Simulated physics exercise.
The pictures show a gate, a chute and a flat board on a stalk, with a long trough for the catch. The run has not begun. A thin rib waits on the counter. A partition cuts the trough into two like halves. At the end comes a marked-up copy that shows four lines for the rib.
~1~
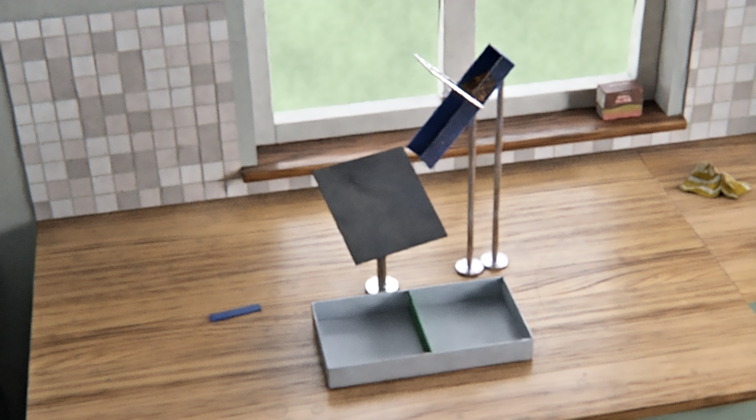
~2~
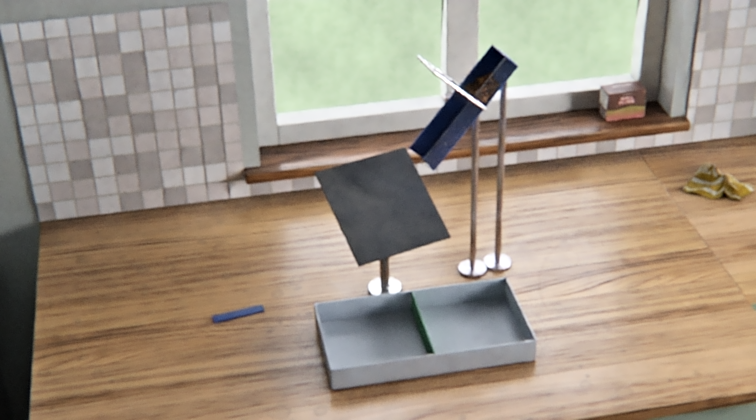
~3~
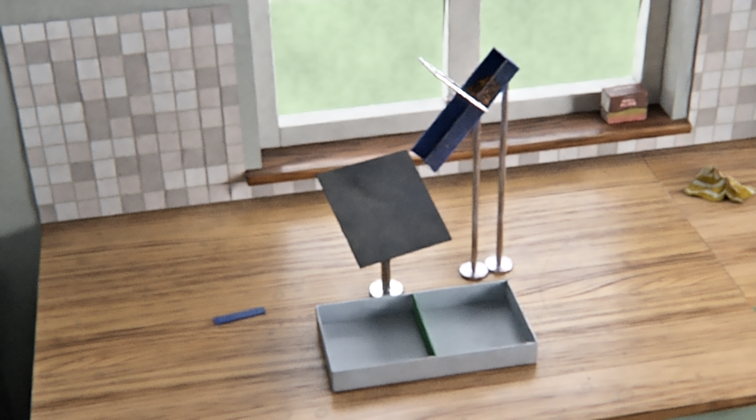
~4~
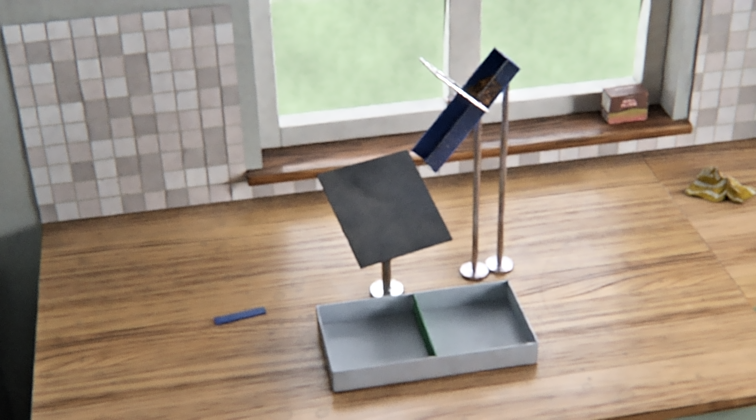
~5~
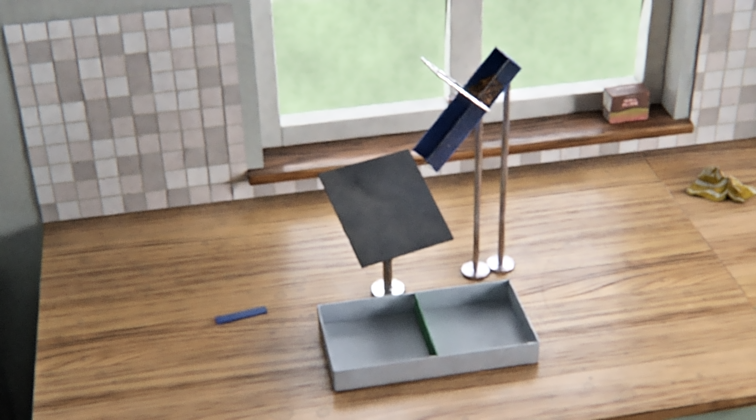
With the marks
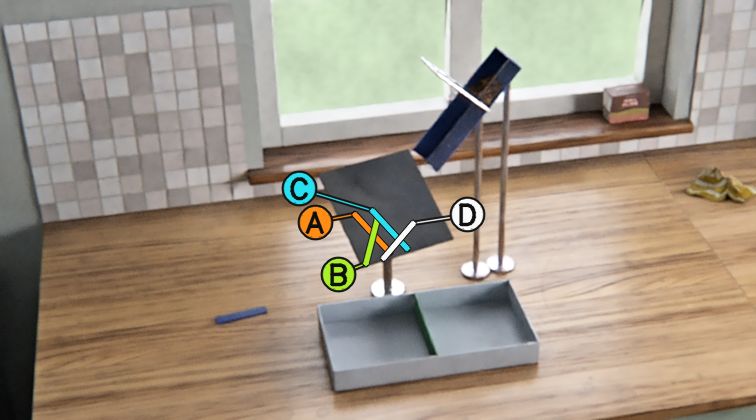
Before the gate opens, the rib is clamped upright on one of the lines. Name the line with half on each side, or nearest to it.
A.
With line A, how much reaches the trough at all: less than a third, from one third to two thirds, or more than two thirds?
More than two thirds.
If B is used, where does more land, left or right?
Left.
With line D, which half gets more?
Left.
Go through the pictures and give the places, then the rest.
The first frame shows load behind the gate at (478, 87), cereal balls; lip of the chute at (425, 162), sloping fairly steeply.
The second frame shows middle of the board at (383, 204), tilted fairly steeply; middle of its low edge at (406, 251); of its high edge at (361, 159).
The third frame shows front corners of the trough at (333, 371) and (537, 342); front end of its middle wall at (436, 357); gate still shut at (463, 92).
The fourth frame shows middle of the load at (484, 91); lip at (430, 166).
The fifth frame shows middle of the load at (485, 91); lip at (431, 165).
On the marked copy, line A from (354, 214) to (389, 252); line B from (377, 218) to (365, 263); line C from (372, 210) to (407, 248); line D from (413, 223) to (383, 258).
With A, of what is caught, about half in the left half, about half in the right.
With B, of what is caught, most in the left half, about a quarter in the right.
With C, of what is caught, a small part in the left half, most in the right.
With D, of what is caught, most in the left half, a small part in the right.
